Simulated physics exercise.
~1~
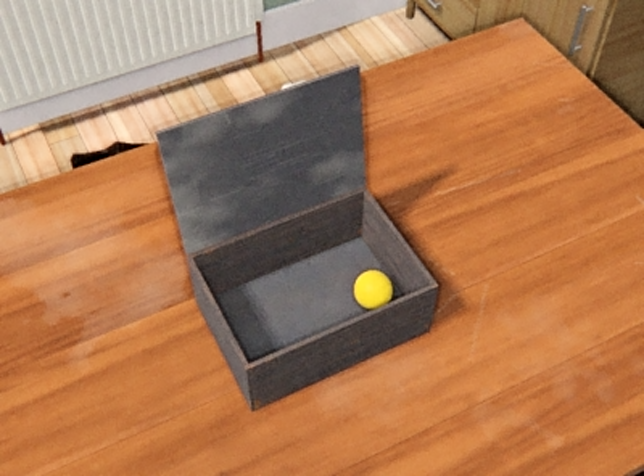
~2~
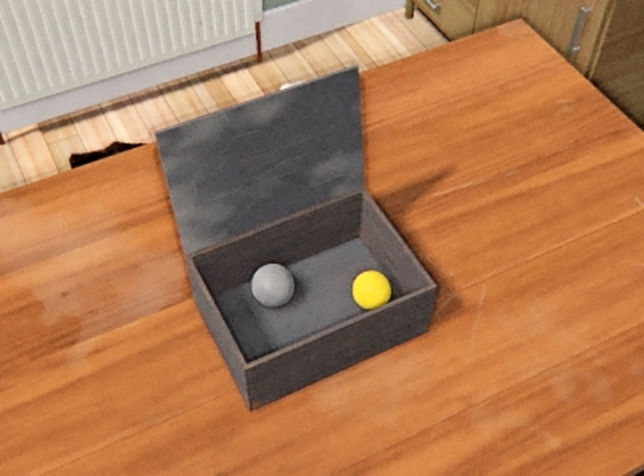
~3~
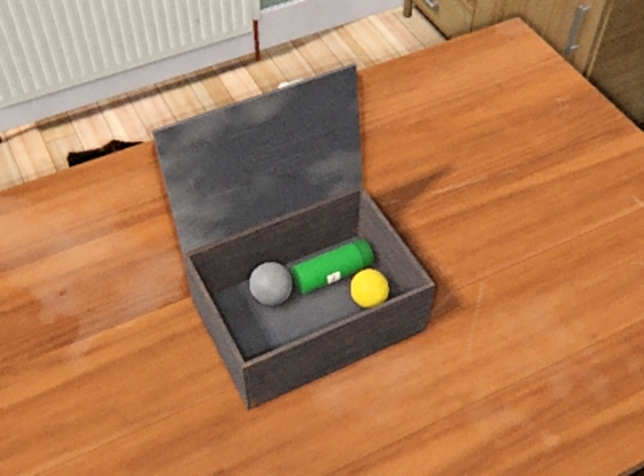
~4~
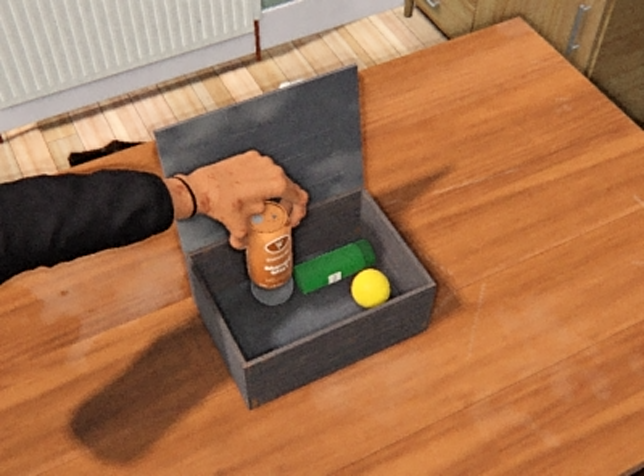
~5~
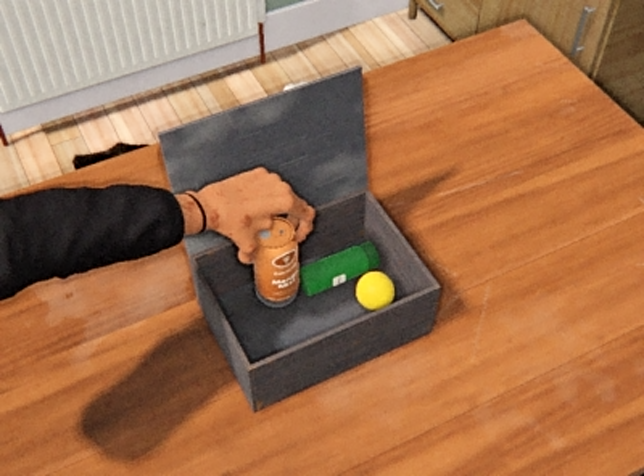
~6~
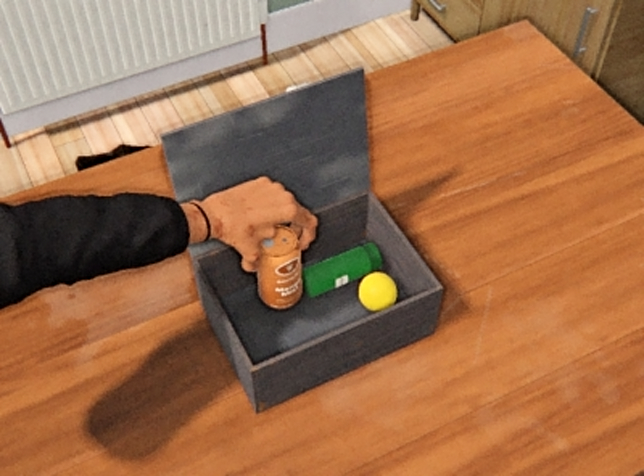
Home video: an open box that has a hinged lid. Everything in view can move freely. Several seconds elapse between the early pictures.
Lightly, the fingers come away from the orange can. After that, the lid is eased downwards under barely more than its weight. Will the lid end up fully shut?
Yes.
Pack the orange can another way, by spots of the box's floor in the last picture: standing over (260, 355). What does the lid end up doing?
Lid open.
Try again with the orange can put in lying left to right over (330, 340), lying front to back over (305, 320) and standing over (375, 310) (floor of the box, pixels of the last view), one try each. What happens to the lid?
Case one lid shut, case two lid shut, case three lid shut.
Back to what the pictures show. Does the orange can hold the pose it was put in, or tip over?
After all that, it finishes out of line.
Then, 0.30 s past the last view, orange can on its side near (285, 325).
Then, 1.40 s past the last view, lid 74° above the rim; orange can on its side near (265, 336).
Then, 1.70 s past the last view, lid 46° above the rim; orange can on its side near (265, 336).
Then, 1.90 s past the last view, lid 18° above the rim; orange can on its side near (265, 336).
Finally, lid shut; down or leaning hard in the box, orange can; the other 3 still in place. Final places as the last picture's camera would see them, orange can near (265, 336).
